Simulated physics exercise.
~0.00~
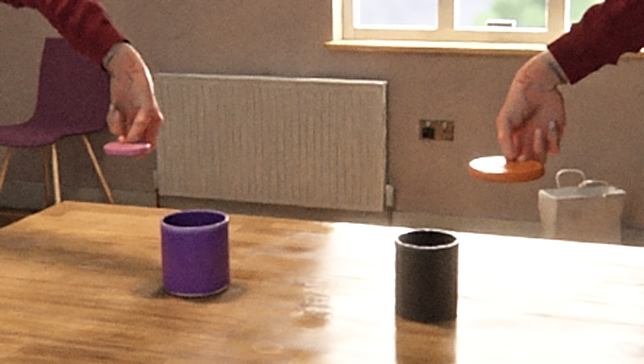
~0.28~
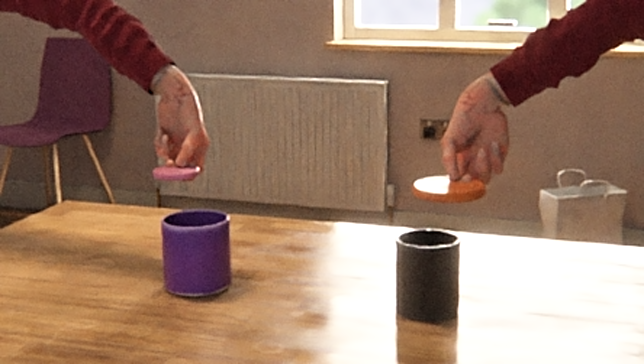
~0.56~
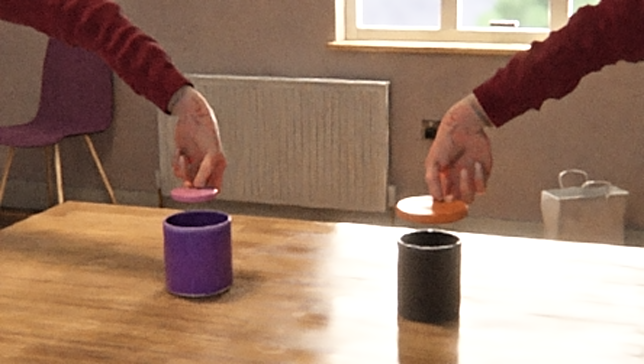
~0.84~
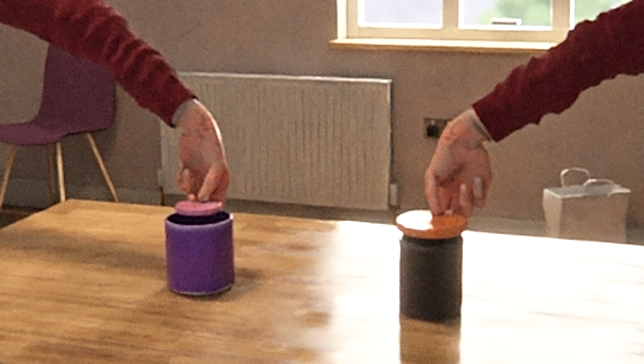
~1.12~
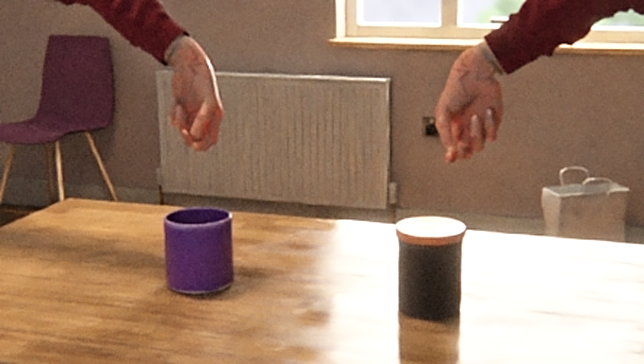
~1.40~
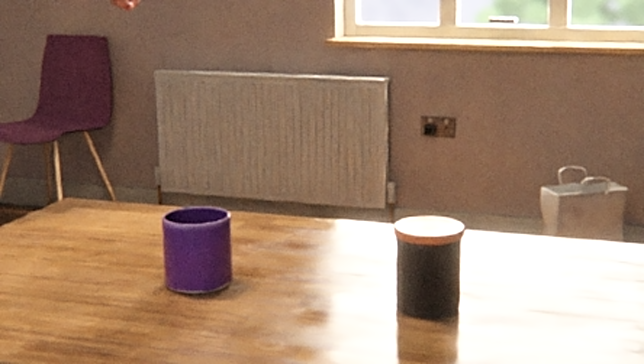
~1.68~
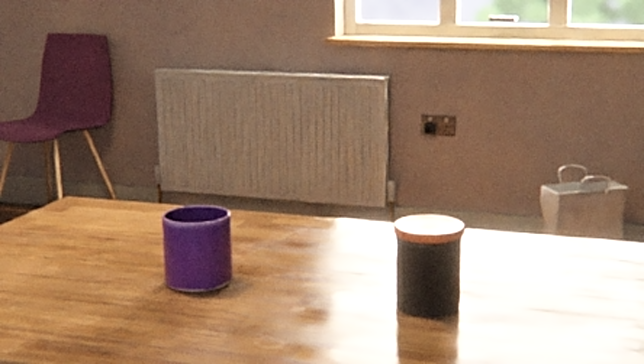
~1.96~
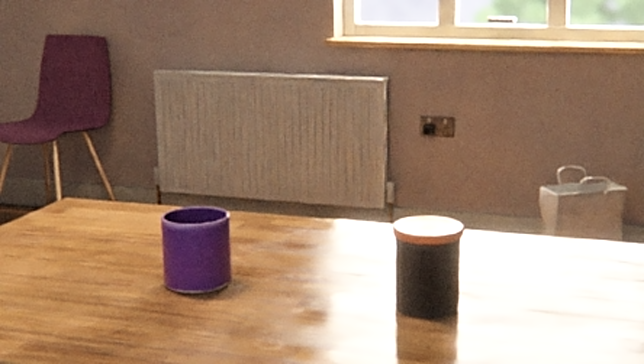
A sunlit room with a wooden table is seen from just above the tabletop, the view swaying slightly, with a purple chair, a radiator, a window and a paper bag behind. An open purple container stands on the left and a black one on the right. Two hands in dark red sleeves bring in a small pink disc and a larger orange disc, lowering them over the openings. The hands let go and withdraw. The pink disc drops inside the purple container, out of sight, while the orange disc stays resting across the black rim.
